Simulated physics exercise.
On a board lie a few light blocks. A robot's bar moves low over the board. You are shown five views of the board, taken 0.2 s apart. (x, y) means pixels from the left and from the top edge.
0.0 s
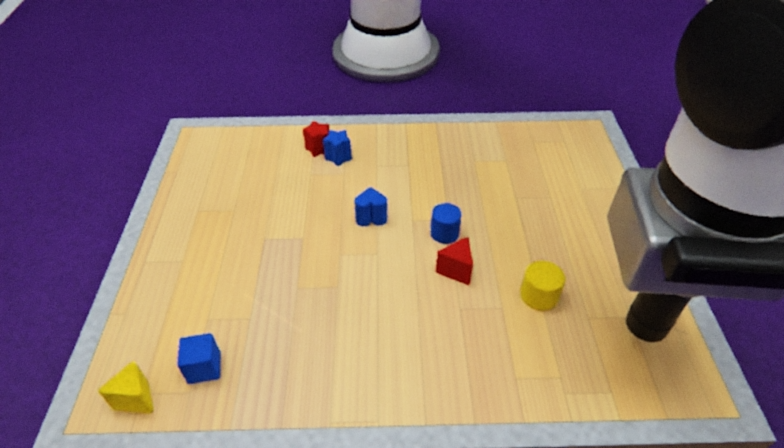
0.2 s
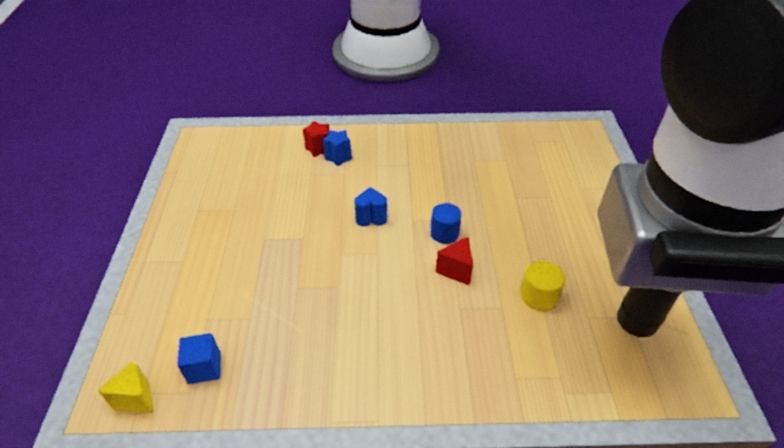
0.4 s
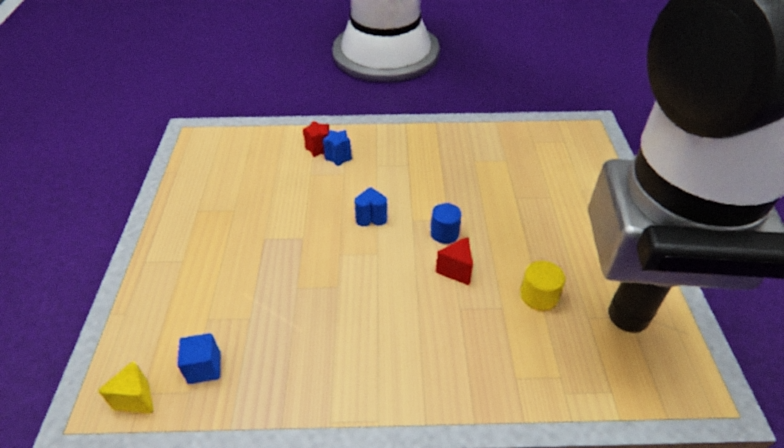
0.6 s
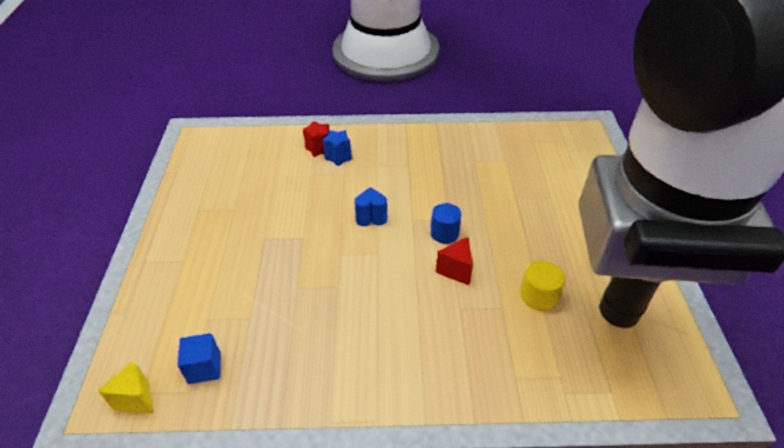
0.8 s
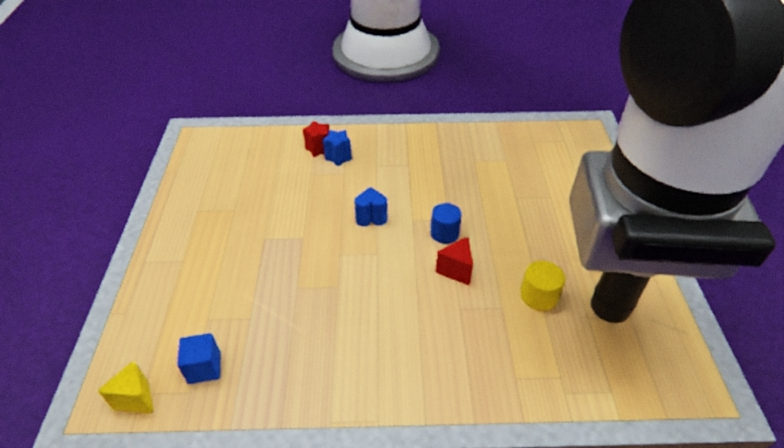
On a wooden board with scattered red, blue and yellow blocks, a robot arm's dark bar slides slightly left, touching nothing.
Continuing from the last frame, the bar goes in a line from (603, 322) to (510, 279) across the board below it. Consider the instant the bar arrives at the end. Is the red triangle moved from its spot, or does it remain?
Displaced.
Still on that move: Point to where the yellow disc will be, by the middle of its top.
The answer is (478, 251).
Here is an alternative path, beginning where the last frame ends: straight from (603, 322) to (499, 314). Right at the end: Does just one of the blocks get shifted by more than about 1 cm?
That would be a yes.
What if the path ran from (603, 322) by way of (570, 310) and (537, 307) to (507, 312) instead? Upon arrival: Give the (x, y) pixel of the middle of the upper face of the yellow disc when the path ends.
In the picture, that point is around (496, 262).
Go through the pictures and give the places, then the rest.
Tip of the bar at (646, 326), middles of tops, blue disc at (447, 212), red triangle at (459, 250), yellow disc at (546, 275), in the first picture.
Bar at (637, 321), nothing pushed, in the second picture.
Bar at (628, 317), nothing pushed, in the third picture.
Bar at (619, 312), nothing pushed, in the fourth picture.
Bar at (610, 308), blue disc at (447, 212), red triangle at (459, 250), yellow disc at (546, 275), in the fifth picture.
On the path given first. Halfway along, bar at (561, 285); yellow disc at (524, 266).
At the end, bar at (514, 265); blue disc unmoved; red triangle at (446, 248); yellow disc at (478, 251).
